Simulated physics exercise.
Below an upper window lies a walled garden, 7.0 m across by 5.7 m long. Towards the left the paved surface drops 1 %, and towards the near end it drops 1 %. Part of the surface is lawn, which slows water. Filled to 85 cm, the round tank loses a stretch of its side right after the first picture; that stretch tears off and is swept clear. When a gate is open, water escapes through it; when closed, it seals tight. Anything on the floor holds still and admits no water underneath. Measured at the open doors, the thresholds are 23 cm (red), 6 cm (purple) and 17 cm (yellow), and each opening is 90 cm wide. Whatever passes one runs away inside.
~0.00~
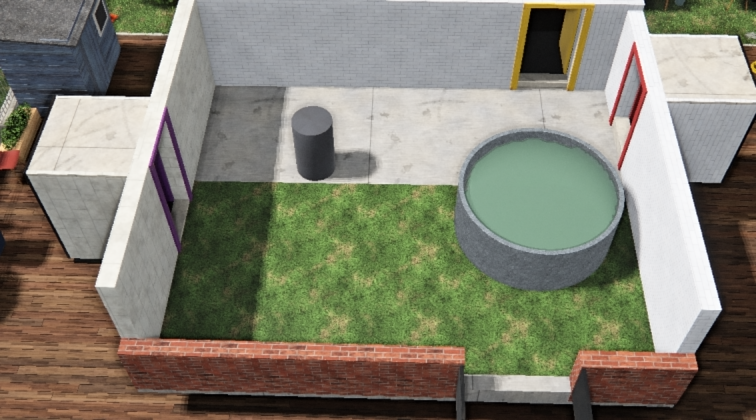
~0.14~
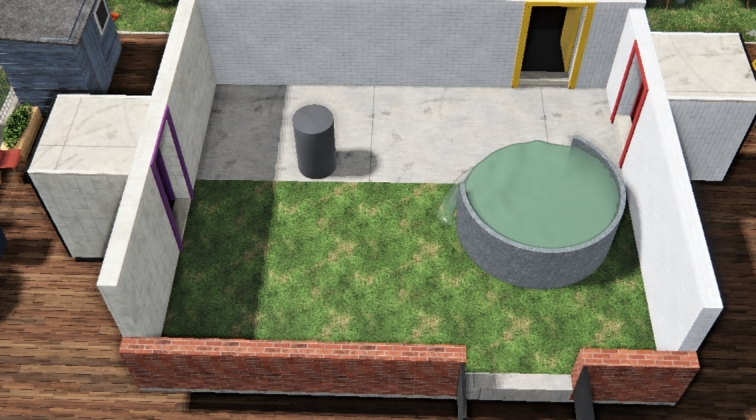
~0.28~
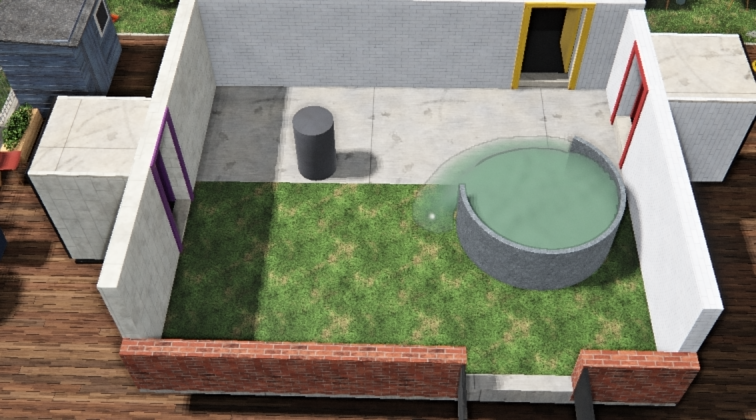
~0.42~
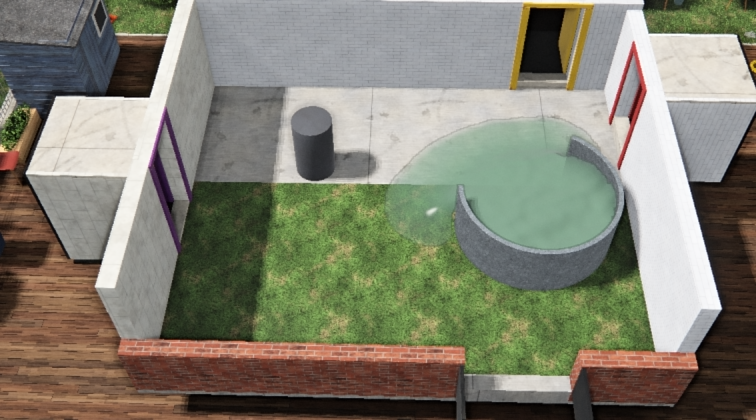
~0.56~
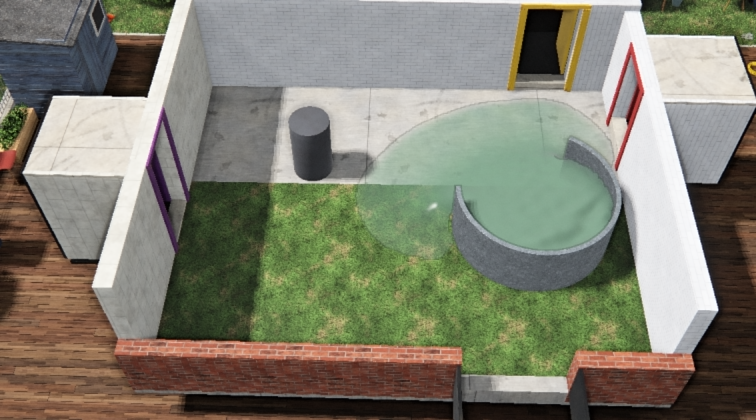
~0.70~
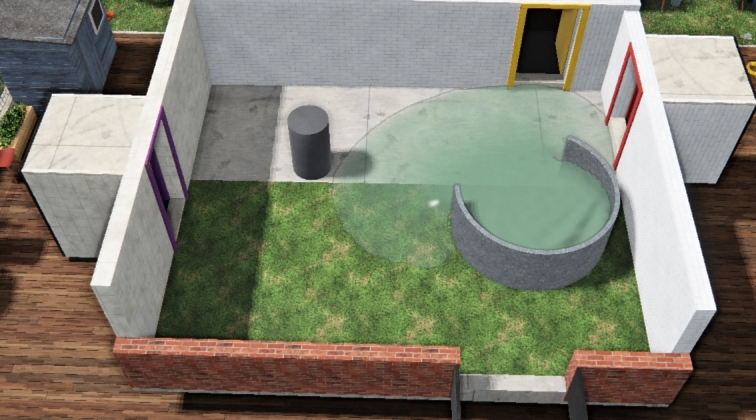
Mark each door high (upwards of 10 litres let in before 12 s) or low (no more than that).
Marks: Red door low, purple door high, yellow door high.
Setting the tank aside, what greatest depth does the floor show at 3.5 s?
It tops out at some 36 cm.
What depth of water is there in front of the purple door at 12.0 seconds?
Some 12.0 centimetres of depth.
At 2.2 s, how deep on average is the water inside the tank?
Around 23 cm on average.
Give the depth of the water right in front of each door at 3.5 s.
Red 12 cm, purple 12 cm, yellow 14 cm.
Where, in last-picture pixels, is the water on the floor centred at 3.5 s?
The water is centred near (390, 157).
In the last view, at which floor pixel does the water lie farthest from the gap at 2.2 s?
I'd put it near pixel (212, 86) of the last picture.
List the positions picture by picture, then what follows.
The round tank at (540, 191) is whole and still, 85 cm deep, in the first picture.
Water pours out at (495, 164) and has run 1.3 m, to (569, 163); deepest outside 40 cm, 85 cm at the round tank's back, in the second picture.
Water pours out at (495, 166) and has run 1.6 m, to (578, 151); deepest outside 50 cm, 85 cm at the round tank's back, in the third picture.
Water pours out at (493, 169) and has run 1.9 m, to (593, 146); deepest outside 43 cm, 83 cm at the round tank's back, in the fourth picture.
Water pours out at (490, 170) and has run 2.2 m, to (607, 142); deepest outside 38 cm, 71 cm at the round tank's back, in the fifth picture.
Water pours out at (489, 170) and has run 2.5 m, to (338, 200); deepest outside 36 cm, 64 cm at the round tank's back, in the sixth picture.
After 1.4 s water covers 45 % of the floor and is deepest (42 cm) near (450, 97); red door 8 cm at the sill, 0 L in, purple door not reached, yellow door 33 cm at the sill, 49 L in.
After 2.2 s water covers 55 % of the floor and is deepest (53 cm) near (212, 86); red door 10 cm at the sill, 0 L in, purple door not reached, yellow door 29 cm at the sill, 111 L in.
After 3.5 s water covers 70 % of the floor and is deepest (36 cm) near (210, 93); red door 12 cm at the sill, 0 L in, purple door 12 cm at the sill, 2 L in, yellow door 14 cm at the sill, 138 L in.
After 7.0 s water covers 100 % of the floor and is deepest (20 cm) near (150, 365); red door 8 cm at the sill, 0 L in, purple door 10 cm at the sill, 52 L in, yellow door 4 cm at the sill, 138 L in.
After 12.0 s water covers 95 % of the floor and is deepest (14 cm) near (150, 365); red door 2 cm at the sill, 0 L in, purple door 12 cm at the sill, 132 L in, yellow door 1 cm at the sill, 138 L in.
